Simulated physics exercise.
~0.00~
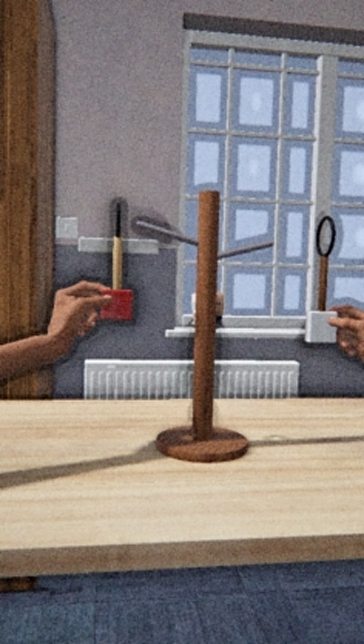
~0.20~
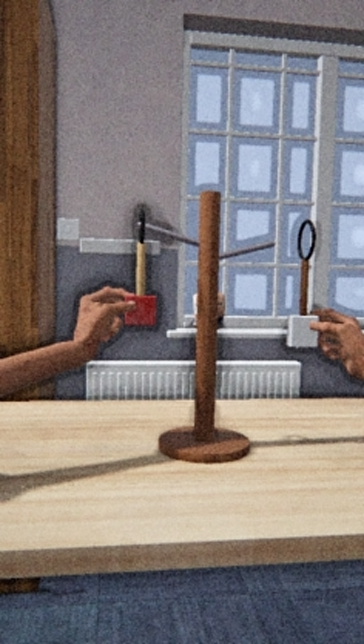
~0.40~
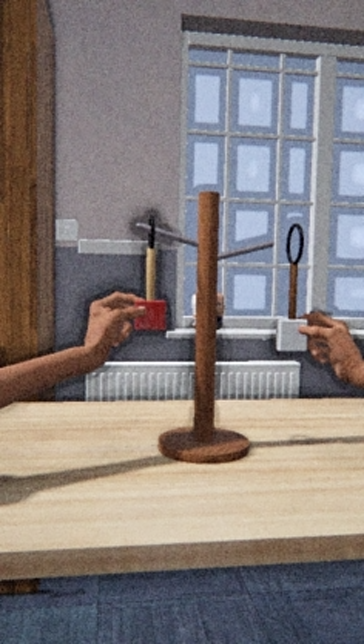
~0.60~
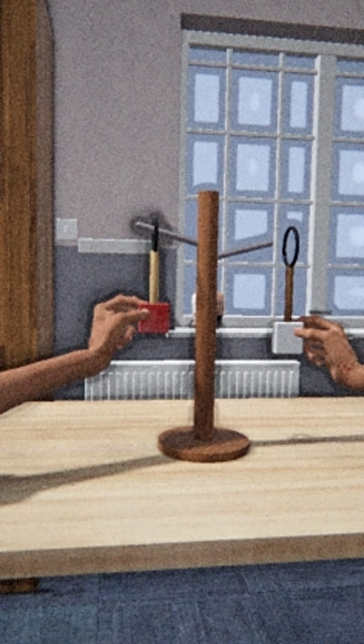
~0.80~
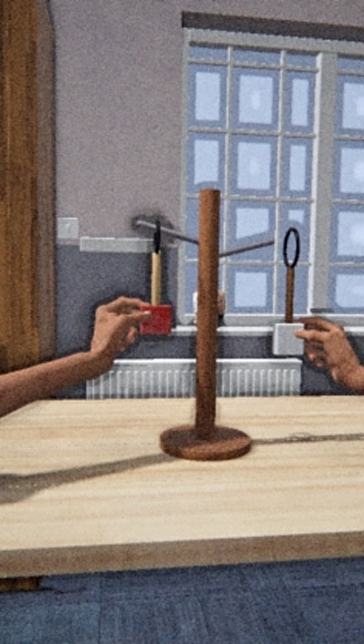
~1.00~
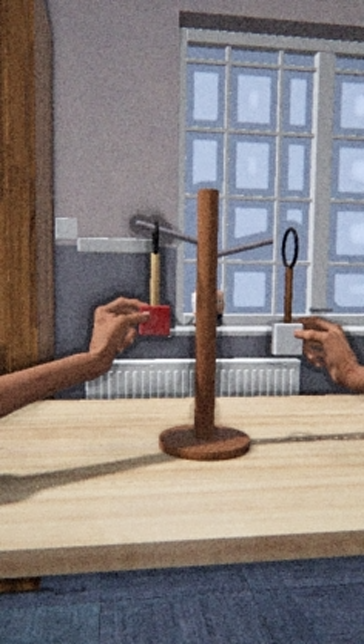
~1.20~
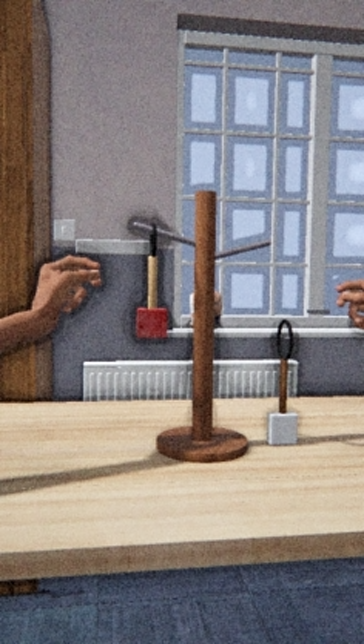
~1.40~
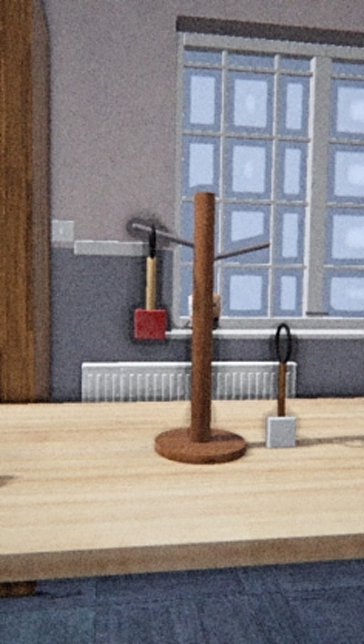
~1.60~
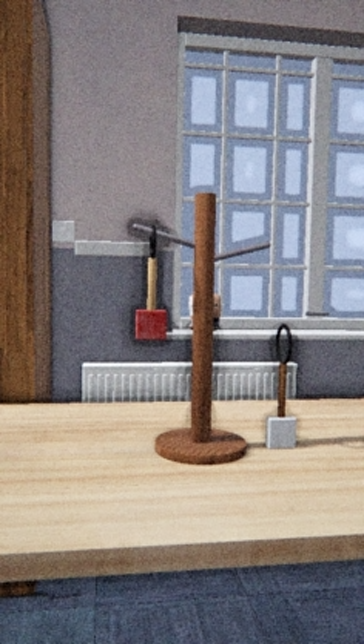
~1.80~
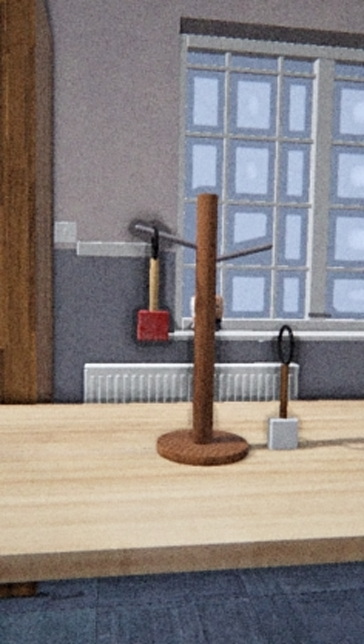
Red and white looped brushes moving inward to a wooden peg stand, hands releasing, red staying hung, white dropping upright onto the table.
